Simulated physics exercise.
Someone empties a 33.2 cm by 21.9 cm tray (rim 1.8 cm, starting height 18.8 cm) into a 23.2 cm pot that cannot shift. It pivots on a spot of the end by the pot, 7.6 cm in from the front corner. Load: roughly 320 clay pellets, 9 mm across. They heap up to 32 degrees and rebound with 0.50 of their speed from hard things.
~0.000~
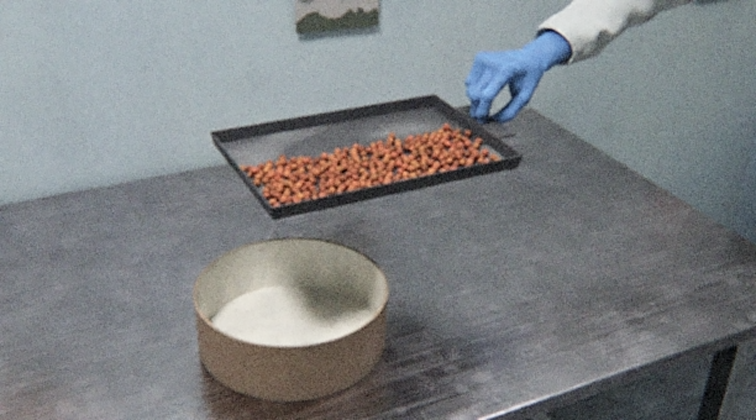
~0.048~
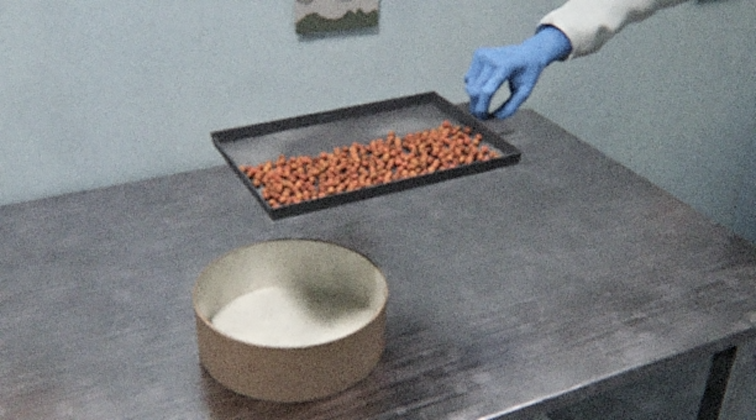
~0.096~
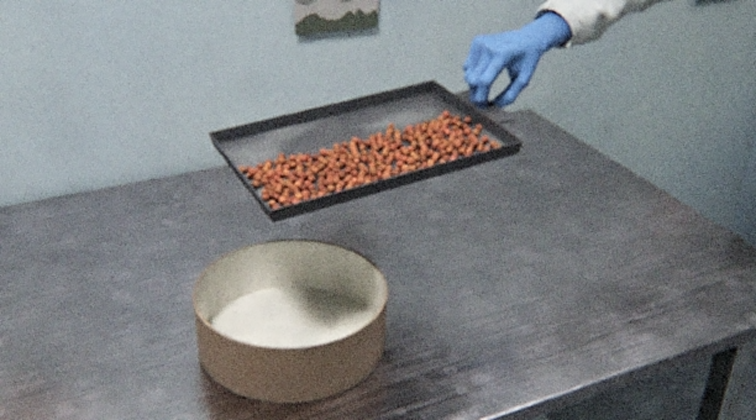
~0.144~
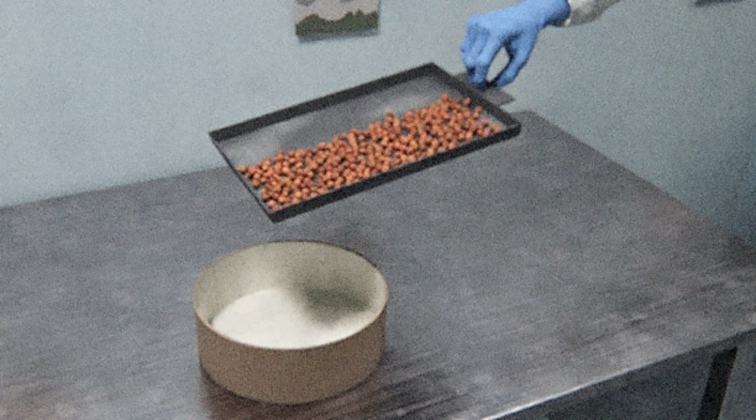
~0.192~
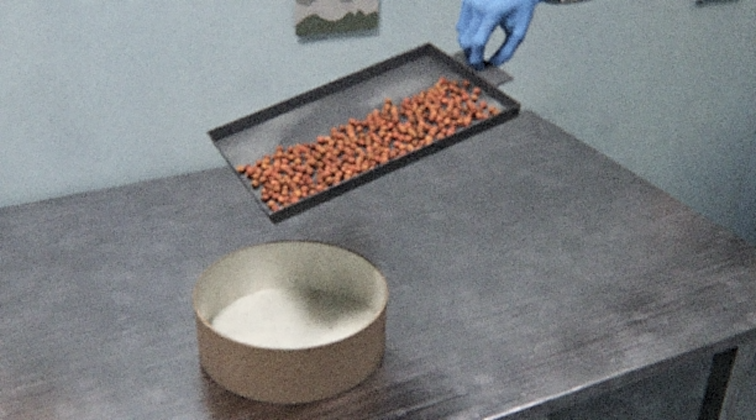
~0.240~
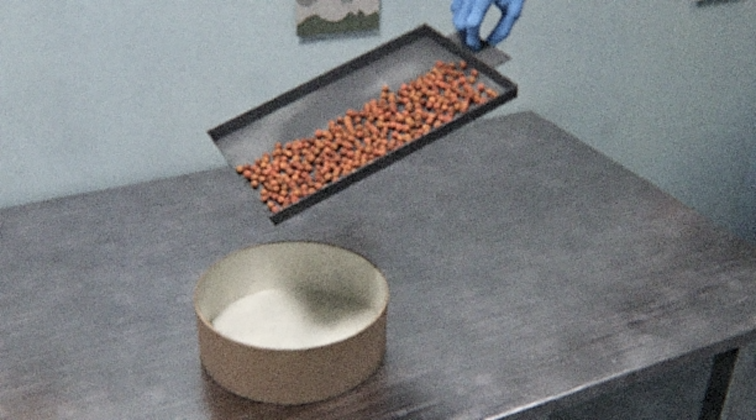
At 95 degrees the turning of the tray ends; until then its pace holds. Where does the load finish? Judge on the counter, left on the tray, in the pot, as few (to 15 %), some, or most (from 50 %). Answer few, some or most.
Counter: Some, tray: Few, pot: Most.
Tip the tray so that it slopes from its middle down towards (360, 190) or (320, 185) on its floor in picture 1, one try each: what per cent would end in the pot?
Some 65 and 95 per cent.
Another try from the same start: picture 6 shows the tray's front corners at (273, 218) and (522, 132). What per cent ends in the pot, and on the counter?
Pot 95, counter 0.
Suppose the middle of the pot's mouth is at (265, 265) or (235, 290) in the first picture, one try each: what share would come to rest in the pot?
Some 80 and 90 per cent.
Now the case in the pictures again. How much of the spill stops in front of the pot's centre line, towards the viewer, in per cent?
About 10 per cent.
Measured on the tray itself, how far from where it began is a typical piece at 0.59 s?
Roughly 6 cm.
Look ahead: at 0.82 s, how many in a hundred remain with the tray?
Some 85 per cent of the load.
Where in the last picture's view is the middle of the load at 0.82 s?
At about (251, 175).
After 0.59 s, tilt 56 degrees; the tray holds 100 %, the pot 0 %.
After 0.82 s, tilt 80 degrees; the tray holds 85 %, the pot 5 %.
After 1.17 s, tilt 95 degrees; the tray holds 15 %, the pot 50 %.
By 2.1 s all is still; counter 40 %, tray 0 %, pot 60 %.
